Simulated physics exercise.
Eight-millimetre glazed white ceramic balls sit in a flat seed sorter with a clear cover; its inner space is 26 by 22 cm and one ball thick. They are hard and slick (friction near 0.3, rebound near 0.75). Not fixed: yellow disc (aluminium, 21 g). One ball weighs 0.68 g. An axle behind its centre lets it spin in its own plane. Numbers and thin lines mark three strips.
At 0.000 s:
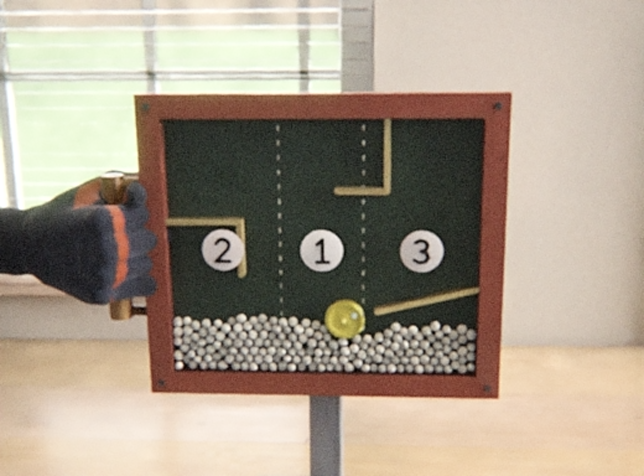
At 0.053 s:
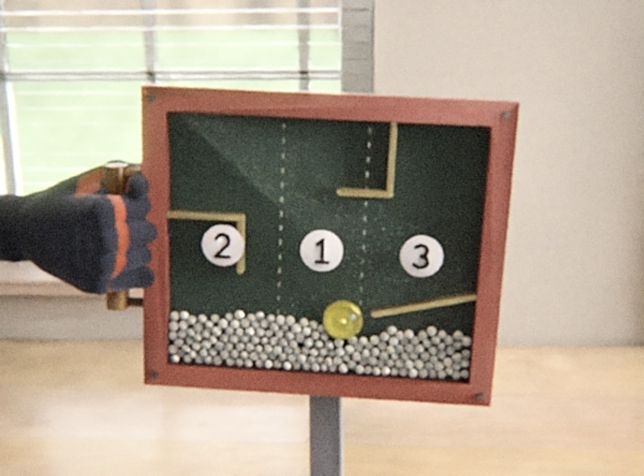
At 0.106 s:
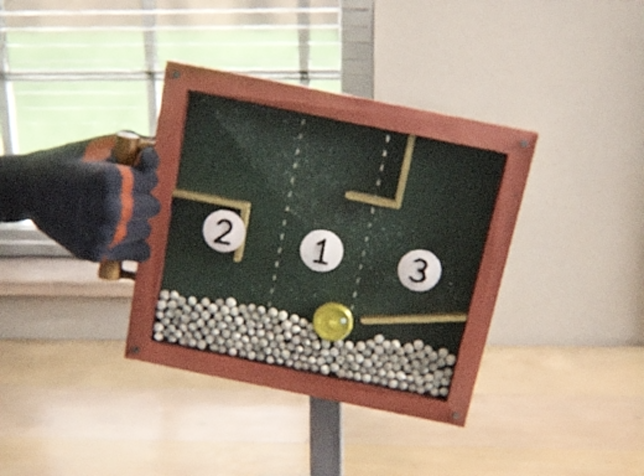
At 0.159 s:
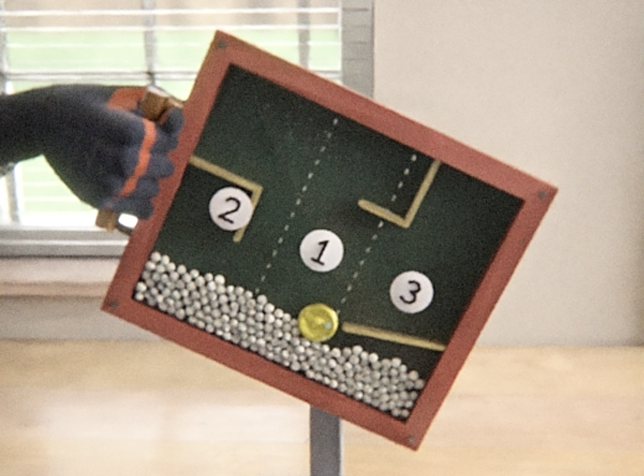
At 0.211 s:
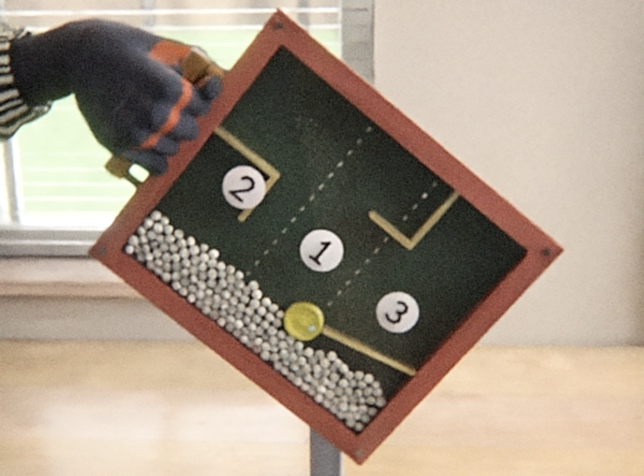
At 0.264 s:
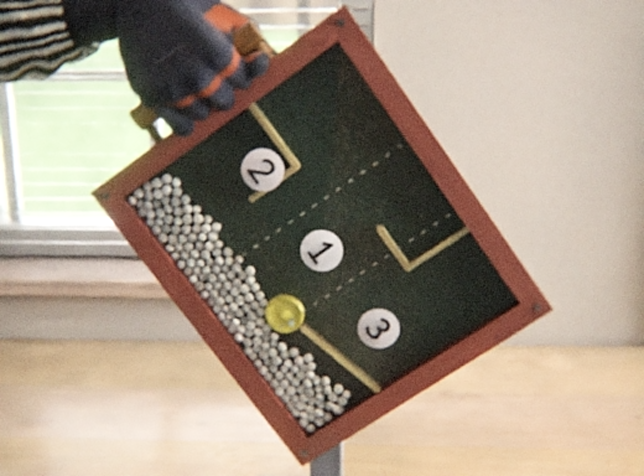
The video shows a gloved hand gripping the left side of a red-framed, dark green panel and rotating it clockwise from level to a steep tilt, while small white balls and a yellow disc shift with it.
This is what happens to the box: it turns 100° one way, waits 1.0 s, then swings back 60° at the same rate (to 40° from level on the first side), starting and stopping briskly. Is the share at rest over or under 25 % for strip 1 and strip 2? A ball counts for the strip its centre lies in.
No. 1: Under; no. 2: Under 25 %.
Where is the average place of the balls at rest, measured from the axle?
About 4 cm right and 9 cm below.
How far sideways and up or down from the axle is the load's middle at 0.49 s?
About 7 cm left and 2 cm below.
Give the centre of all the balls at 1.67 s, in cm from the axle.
About 1 cm right and 9 cm below.
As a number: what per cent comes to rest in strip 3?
Roughly 95 per cent.
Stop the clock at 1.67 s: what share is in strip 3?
Roughly 95 per cent.
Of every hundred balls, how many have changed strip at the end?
Some 65 per cent.
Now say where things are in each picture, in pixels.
The first frame shows level; about 180 balls; load centre (318, 347); top ball (262, 319); yellow disc (345, 319); no. 1 (322, 251), no. 2 (223, 250), no. 3 (422, 252).
The second frame shows turned 3° clockwise; load centre (314, 347); top ball (239, 315).
The third frame shows turned 11° clockwise; load centre (299, 345); top ball (165, 295); wall ends (349, 195), (238, 257), (364, 319).
The fourth frame shows turned 25° clockwise; load centre (277, 337); top ball (155, 258); yellow disc (318, 322).
The fifth frame shows turned 40° clockwise; load centre (256, 323); top ball (156, 216).
The sixth frame shows turned 55° clockwise; load centre (239, 305); top ball (167, 179); yellow disc (285, 314); no. 1 (322, 251), no. 2 (263, 170), no. 3 (378, 329).
After 0.49 s, it stands 100° clockwise; the balls' middle is 7 cm left of and 2 cm below the centre; no. 1, 40 %, no. 2, 15 %, no. 3, 45 %.
After 1.67 s, it stands 70° clockwise; the balls' middle is 1 cm right of and 9 cm below the centre; no. 1, 5 %, no. 3, 95 %.
After 1.85 s, it stands 40° clockwise; the balls' middle is 5 cm right of and 8 cm below the centre; no. 1, 5 %, no. 3, 95 %.
All still by 2.9 s, it stands 40° clockwise; no. 1, 5 %, no. 2, 0 %, no. 3, 95 %.
